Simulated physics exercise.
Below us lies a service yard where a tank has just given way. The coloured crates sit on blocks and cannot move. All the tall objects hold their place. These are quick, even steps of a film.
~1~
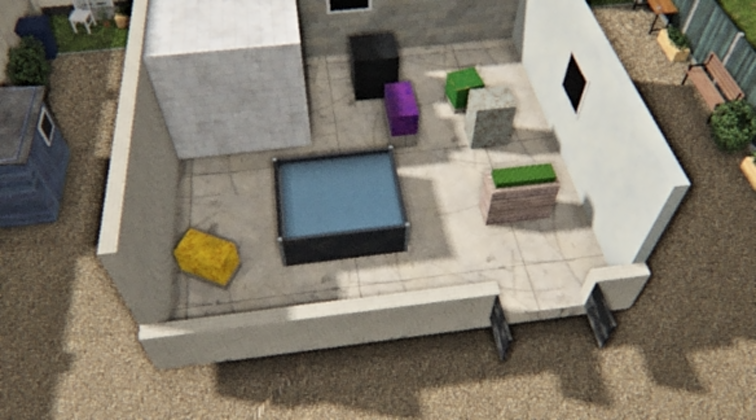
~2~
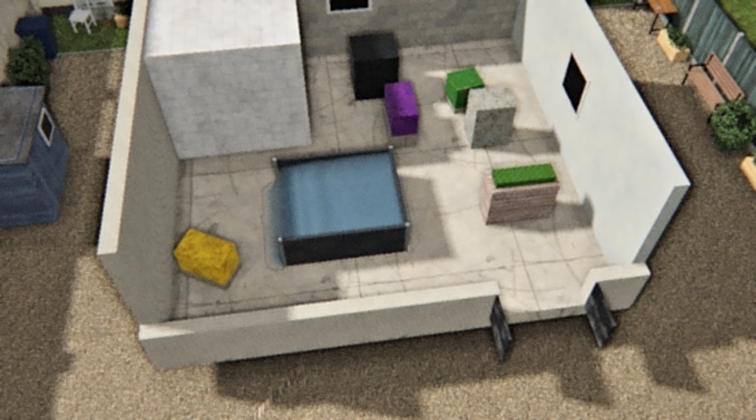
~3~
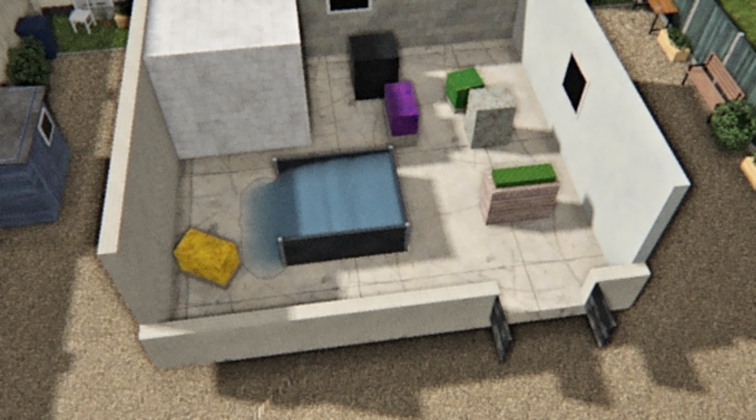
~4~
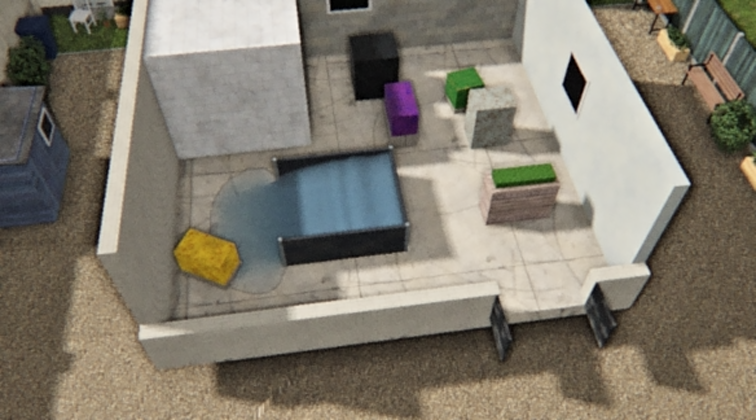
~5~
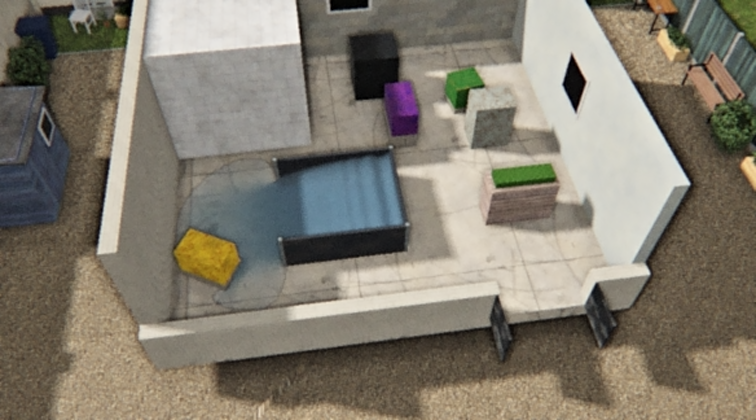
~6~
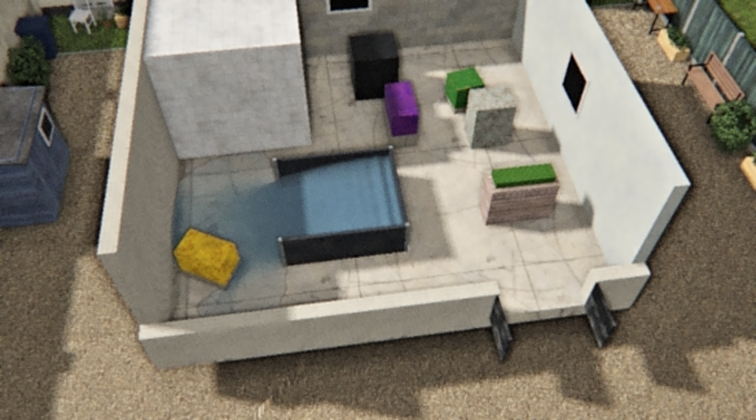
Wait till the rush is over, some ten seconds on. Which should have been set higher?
One by one: The yellow crate gets wet; the green crate stays dry; the purple crate stays dry.
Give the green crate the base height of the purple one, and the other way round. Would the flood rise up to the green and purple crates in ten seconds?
My reading: The green one remains dry; the purple one is topped.
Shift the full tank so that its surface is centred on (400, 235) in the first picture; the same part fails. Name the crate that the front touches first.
The one in yellow.
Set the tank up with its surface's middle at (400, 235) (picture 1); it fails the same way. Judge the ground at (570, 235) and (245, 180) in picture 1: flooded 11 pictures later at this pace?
As listed: No water, flooded.
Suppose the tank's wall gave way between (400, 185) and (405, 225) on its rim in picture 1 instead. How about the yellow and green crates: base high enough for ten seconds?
Then: Yellow crate escapes it; green crate keeps dry.
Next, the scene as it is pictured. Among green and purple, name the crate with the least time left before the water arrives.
That is the crate marked purple.
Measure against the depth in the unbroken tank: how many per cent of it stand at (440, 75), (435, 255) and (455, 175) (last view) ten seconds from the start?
In turn 2, 6 and 4 in a hundred.
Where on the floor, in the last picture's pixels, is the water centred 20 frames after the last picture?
Near (269, 219).
A moment on, water covers 20 % of the floor; the yellow crate water round its plinth, the green crate not reached, the purple crate not reached.
Next, water covers 20 % of the floor; the yellow crate water round its plinth, the green crate not reached, the purple crate not reached.
Then, water covers 40 % of the floor; the yellow crate water round its plinth, the green crate not reached, the purple crate water round its plinth.
Later, water covers 80 % of the floor; the yellow crate water round its plinth, the green crate water round its plinth, the purple crate water round its plinth.
In the end, water covers 95 % of the floor; the yellow crate was topped, the green crate stayed above the water, the purple crate stayed above the water.
